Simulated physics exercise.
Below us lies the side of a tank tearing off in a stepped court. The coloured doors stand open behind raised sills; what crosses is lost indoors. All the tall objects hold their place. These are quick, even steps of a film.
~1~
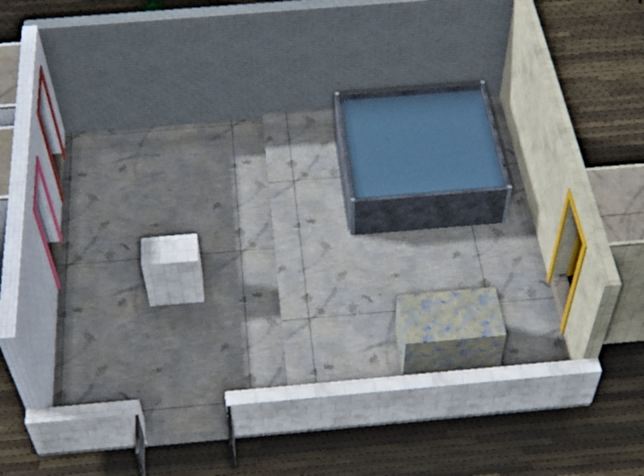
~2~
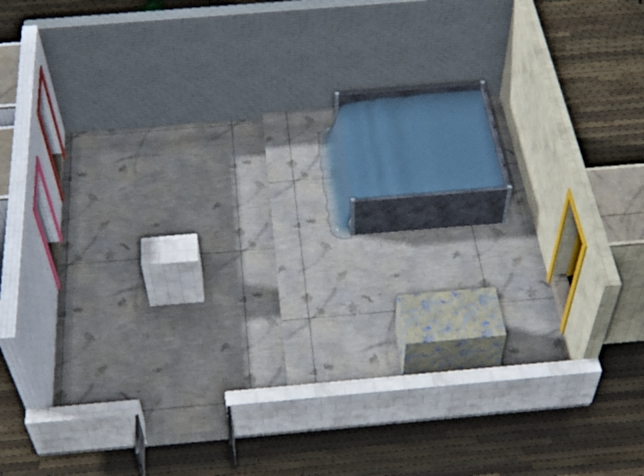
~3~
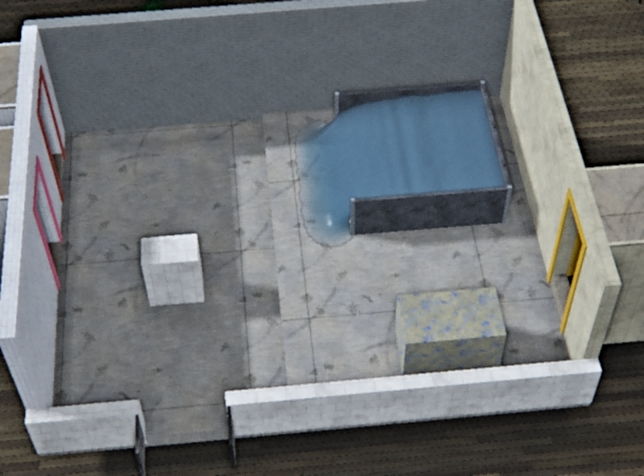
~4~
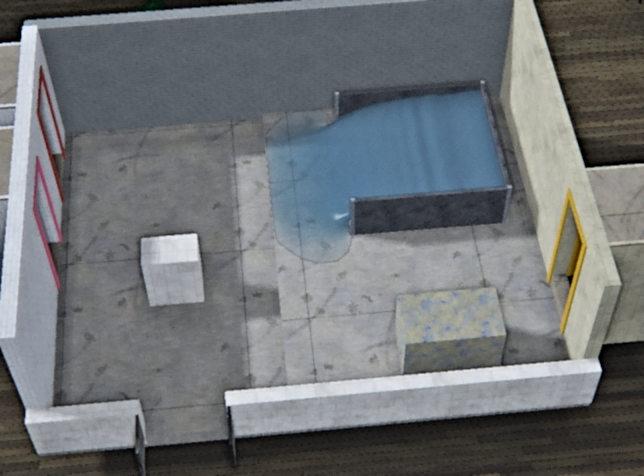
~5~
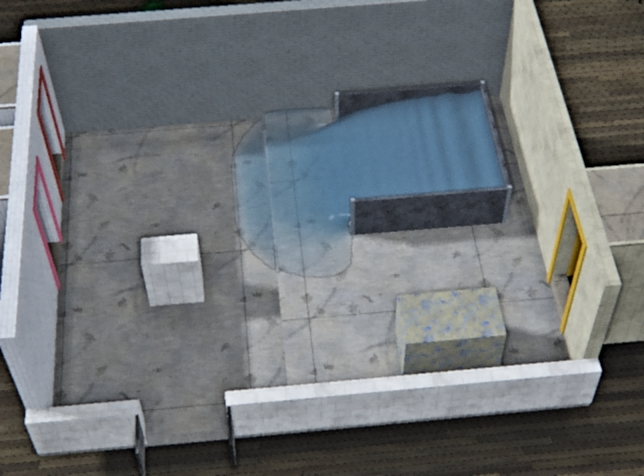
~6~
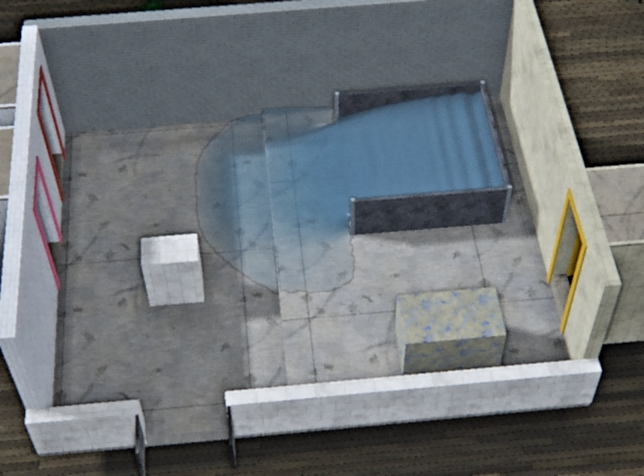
The video shows a walled court seen from above, with coloured doorways, a pale block and a speckled block, where the left side of a water-filled tank gives way and blue water spreads leftward across the grey floor.
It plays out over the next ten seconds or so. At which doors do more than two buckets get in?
The red door takes more than that; the yellow door stays under that; the pink door takes more than that.
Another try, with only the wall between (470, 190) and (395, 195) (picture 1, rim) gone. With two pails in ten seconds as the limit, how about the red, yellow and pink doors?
In short: The red one takes less, the yellow one passes that mark, the pink one passes that mark.
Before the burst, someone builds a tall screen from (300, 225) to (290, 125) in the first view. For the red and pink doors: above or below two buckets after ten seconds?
My reading: The red door takes less; the pink door floods.
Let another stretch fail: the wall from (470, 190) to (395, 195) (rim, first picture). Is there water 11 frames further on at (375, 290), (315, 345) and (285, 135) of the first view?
As listed: Flooded, awash, dry.
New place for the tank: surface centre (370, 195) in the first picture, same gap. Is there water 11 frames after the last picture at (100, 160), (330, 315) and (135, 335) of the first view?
As listed: Flooded, clear, covered.
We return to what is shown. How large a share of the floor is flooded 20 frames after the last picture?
Close to 65 %.
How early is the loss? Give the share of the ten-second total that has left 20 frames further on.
About 45 per cent.
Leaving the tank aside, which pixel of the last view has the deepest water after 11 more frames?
Around (75, 155).
A moment on, water covers 45 % of the floor; the red door wet at the sill, nothing in, the yellow door not reached, the pink door not reached.
Next, water covers 55 % of the floor; the red door over two buckets in, the yellow door not reached, the pink door far over two buckets in.
Then, water covers 65 % of the floor; the red door far over two buckets in, the yellow door not reached, the pink door far over two buckets in.
Later, water covers 70 % of the floor; the red door far over two buckets in, the yellow door not reached, the pink door far over two buckets in.
In the end, water covers 80 % of the floor; the red door far over two buckets in, the yellow door not reached, the pink door far over two buckets in.
